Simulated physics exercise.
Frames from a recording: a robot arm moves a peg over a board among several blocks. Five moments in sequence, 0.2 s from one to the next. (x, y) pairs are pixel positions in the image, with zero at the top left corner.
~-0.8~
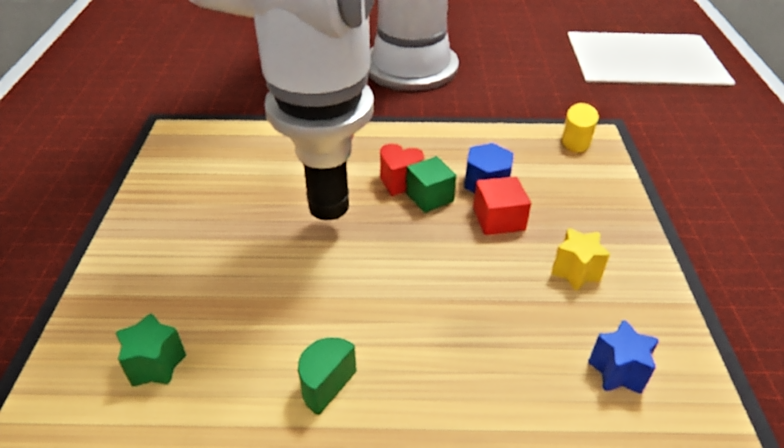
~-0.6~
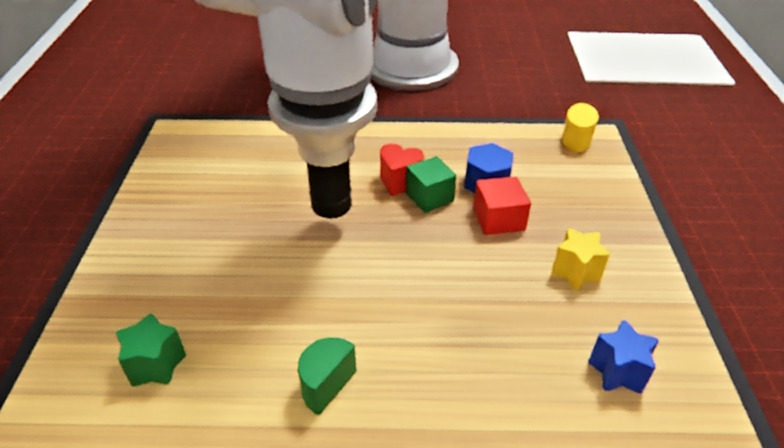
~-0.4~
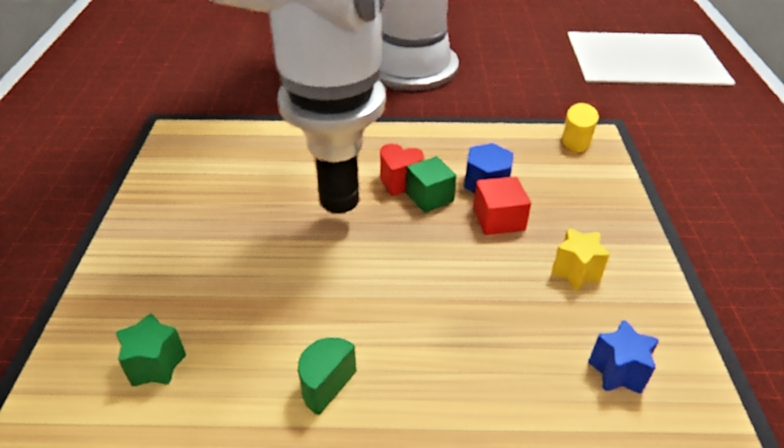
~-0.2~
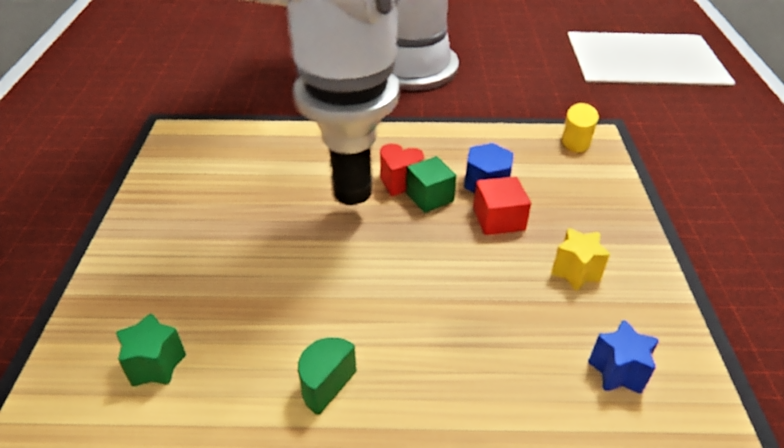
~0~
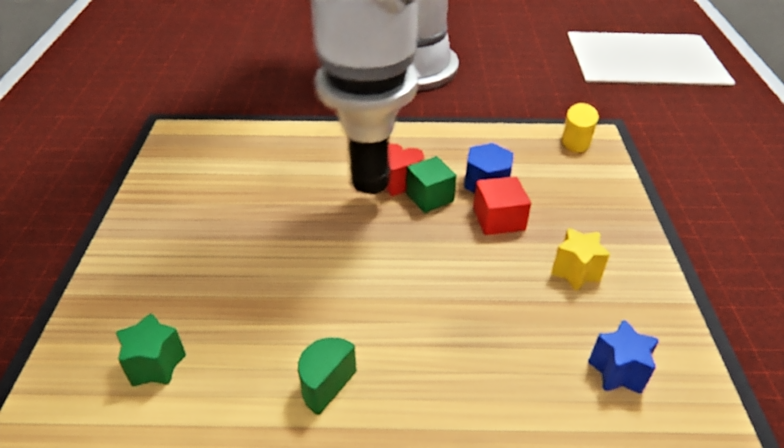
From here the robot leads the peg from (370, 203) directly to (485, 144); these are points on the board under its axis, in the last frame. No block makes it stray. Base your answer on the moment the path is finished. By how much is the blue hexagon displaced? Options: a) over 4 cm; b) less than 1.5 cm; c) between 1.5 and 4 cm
It's b.
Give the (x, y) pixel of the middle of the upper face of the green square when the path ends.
It is at (456, 165).
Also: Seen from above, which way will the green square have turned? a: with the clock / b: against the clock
That would be a.
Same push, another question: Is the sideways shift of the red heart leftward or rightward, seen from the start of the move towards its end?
Toward the left.
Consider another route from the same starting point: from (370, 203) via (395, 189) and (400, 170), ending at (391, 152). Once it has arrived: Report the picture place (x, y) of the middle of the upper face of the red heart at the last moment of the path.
(424, 123)
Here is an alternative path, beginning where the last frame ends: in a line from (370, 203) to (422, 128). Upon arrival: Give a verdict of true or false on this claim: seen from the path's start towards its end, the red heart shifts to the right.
The statement is correct.
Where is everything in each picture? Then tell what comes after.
Peg's lower end (329, 208); red heart (400, 155); green square (432, 170); blue hexagon (491, 157); red square (504, 191), in the first frame.
Peg (332, 206); blocks still, in the second frame.
Peg (340, 202); blocks still, in the third frame.
Peg (352, 194); blocks still, in the fourth frame.
Peg (370, 183); red heart (400, 155); green square (432, 170); blue hexagon (491, 157); red square (504, 191), in the fifth frame.
On the path given first. One third of the way, peg (414, 162); red heart (426, 136), turned 50° anticlockwise; green square (449, 168), turned 45° clockwise.
Two thirds of the way, peg (453, 143); red heart (450, 116), turned 90° anticlockwise; green square (456, 165), turned 85° clockwise; blue hexagon (500, 158), turned 25° anticlockwise.
At the end, peg (488, 125); red heart (461, 103), turned 150° anticlockwise; green square (456, 165), turned 85° clockwise; blue hexagon (500, 158), turned 25° anticlockwise; red square still.
